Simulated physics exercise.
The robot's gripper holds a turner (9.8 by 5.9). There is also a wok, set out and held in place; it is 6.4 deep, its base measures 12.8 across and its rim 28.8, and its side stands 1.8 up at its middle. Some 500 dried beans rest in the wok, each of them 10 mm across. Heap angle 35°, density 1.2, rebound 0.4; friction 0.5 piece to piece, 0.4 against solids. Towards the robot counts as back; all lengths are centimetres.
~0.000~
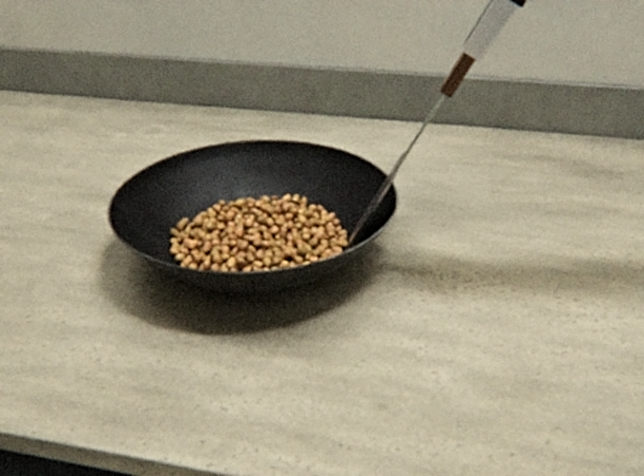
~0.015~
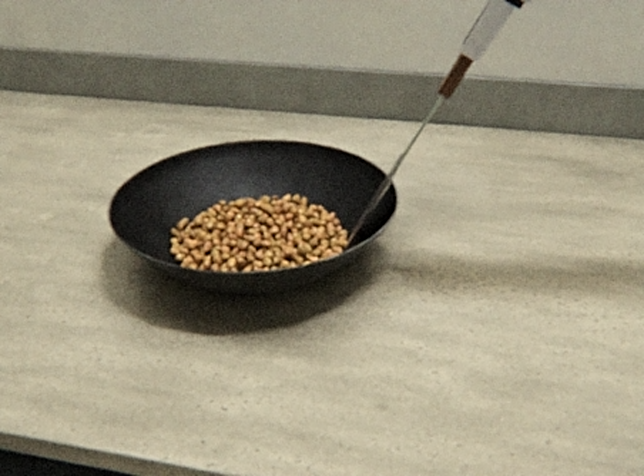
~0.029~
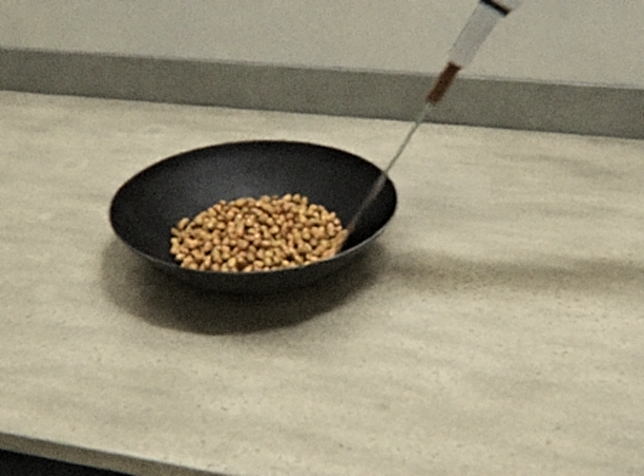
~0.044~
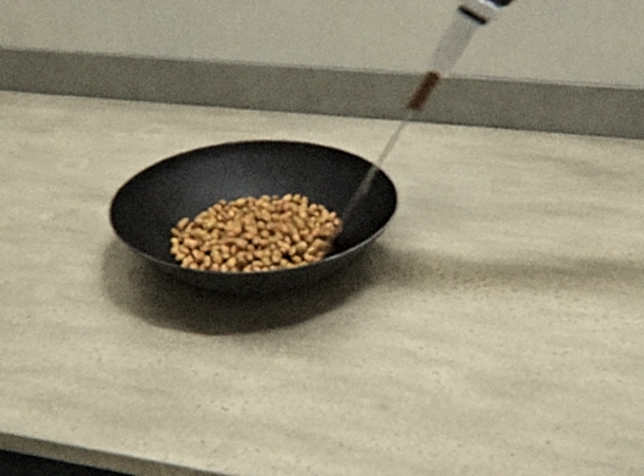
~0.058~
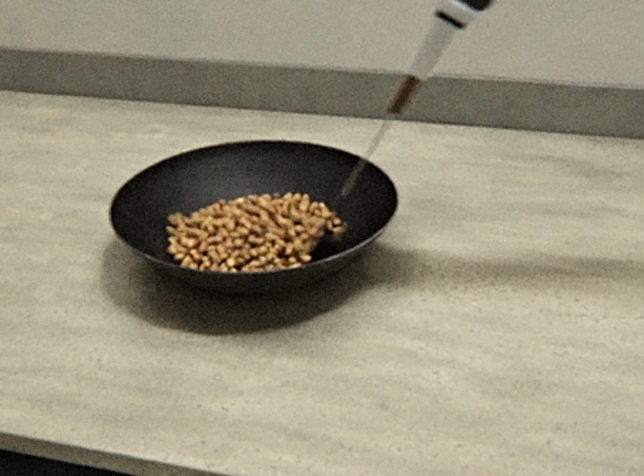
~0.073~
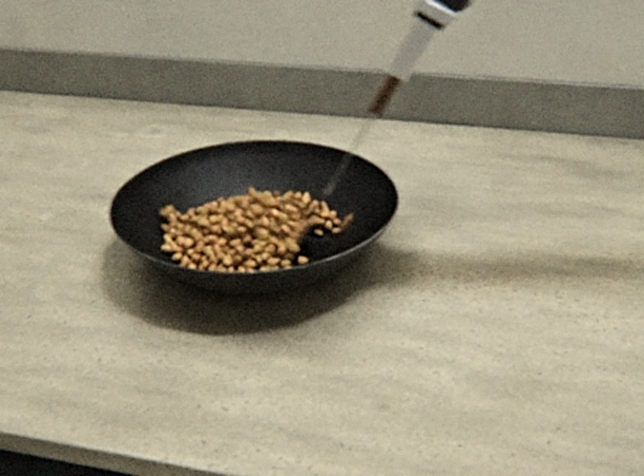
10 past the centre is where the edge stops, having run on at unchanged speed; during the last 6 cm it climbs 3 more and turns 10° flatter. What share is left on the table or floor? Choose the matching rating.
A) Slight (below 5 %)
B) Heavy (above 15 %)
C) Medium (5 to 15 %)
B.
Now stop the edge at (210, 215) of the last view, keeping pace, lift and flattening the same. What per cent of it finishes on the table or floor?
Something close to 0 in a hundred.
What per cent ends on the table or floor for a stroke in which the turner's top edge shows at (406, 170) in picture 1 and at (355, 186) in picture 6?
Near 20 in a hundred.
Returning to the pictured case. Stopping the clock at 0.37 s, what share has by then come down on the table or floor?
5 %.
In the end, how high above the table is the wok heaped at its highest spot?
Close to 4.5 centimetres high.
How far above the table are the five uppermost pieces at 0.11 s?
They are around 6 cm up.
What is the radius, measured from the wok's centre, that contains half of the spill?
I reckon close to 40 centimetres.
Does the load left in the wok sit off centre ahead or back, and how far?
Ahead, by about 3.0 cm.
After 0.11 s, sloping 62°, highest piece 7 above the table; 504 in the wok.
After 0.15 s, sloping 60°, highest piece 8 above the table; 504 in the wok.
After 0.37 s, sloping 52°, highest piece 18 above the table; 381 in the wok, 21 on the table or floor, 102 on the blade or in flight.
After 1.42 s, sloping 52°, highest piece 4 above the table; 381 in the wok, 123 on the table or floor.
At rest, 381 in the wok, 123 on the table or floor. That is 24 % on the table or floor.
